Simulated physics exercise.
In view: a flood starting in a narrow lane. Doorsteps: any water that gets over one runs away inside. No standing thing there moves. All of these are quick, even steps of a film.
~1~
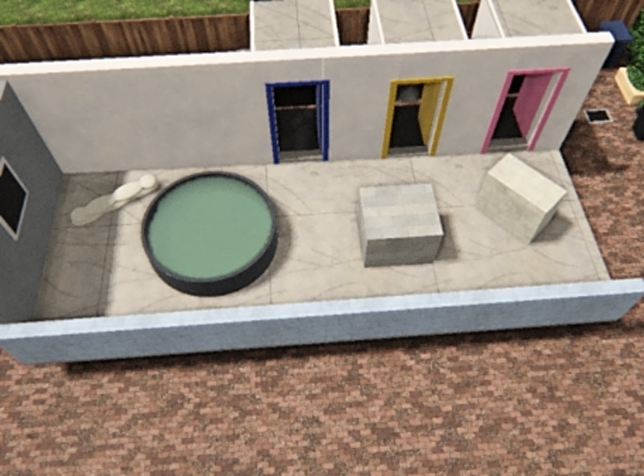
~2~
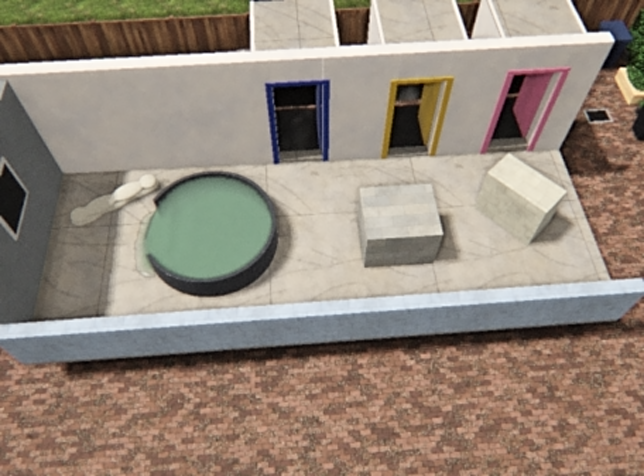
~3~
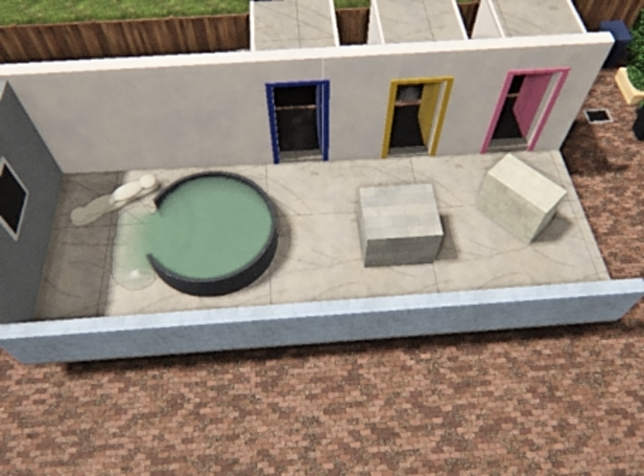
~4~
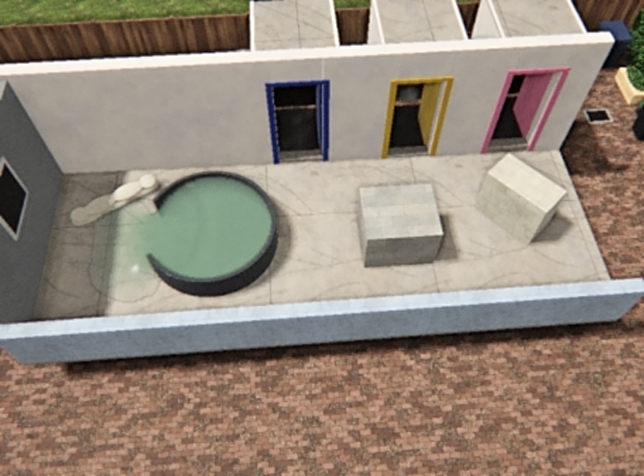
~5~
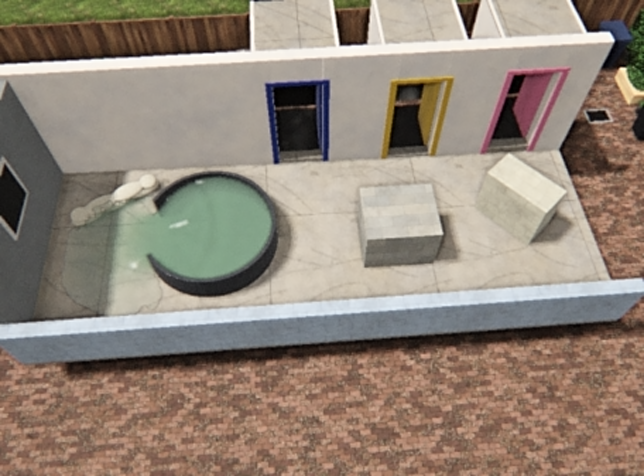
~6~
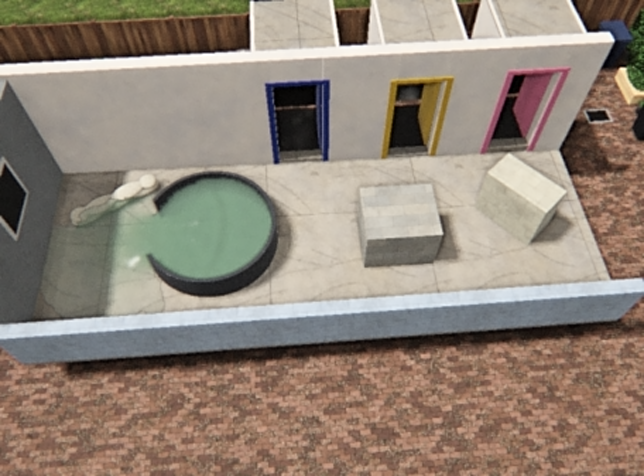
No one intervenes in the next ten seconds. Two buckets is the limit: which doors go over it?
At the end, the yellow door gets two buckets or fewer. The pink door gets two buckets or fewer. The blue door gets two buckets or fewer.
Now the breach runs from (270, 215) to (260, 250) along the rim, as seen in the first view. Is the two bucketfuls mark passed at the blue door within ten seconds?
After that, blue door falls short.
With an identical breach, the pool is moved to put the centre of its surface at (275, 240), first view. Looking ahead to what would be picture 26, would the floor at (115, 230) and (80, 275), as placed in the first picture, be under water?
As listed: Flooded, covered.
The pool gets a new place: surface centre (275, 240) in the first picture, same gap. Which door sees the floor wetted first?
It's the one in blue, as it turns out.
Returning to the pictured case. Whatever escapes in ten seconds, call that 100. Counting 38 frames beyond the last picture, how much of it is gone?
Something close to 0 percent by that point.
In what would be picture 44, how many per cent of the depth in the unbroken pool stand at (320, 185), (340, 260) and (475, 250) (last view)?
About 4 per cent, then 6 per cent, then 2 per cent.
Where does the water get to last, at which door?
Looking at the pictures, the answer is the one in pink.
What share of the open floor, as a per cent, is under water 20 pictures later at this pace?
Close to 30 percent, by my reckoning.
A moment on, water covers 15 % of the floor; the yellow door not reached, the pink door not reached, the blue door not reached.
Next, water covers 20 % of the floor; the yellow door not reached, the pink door not reached, the blue door not reached.
Then, water covers 30 % of the floor; the yellow door not reached, the pink door not reached, the blue door wet at the sill, nothing in.
Later, water covers 70 % of the floor; the yellow door wet at the sill, nothing in, the pink door not reached, the blue door wet at the sill, nothing in.
In the end, water covers 90 % of the floor; the yellow door under two buckets in, the pink door wet at the sill, nothing in, the blue door wet at the sill, nothing in.
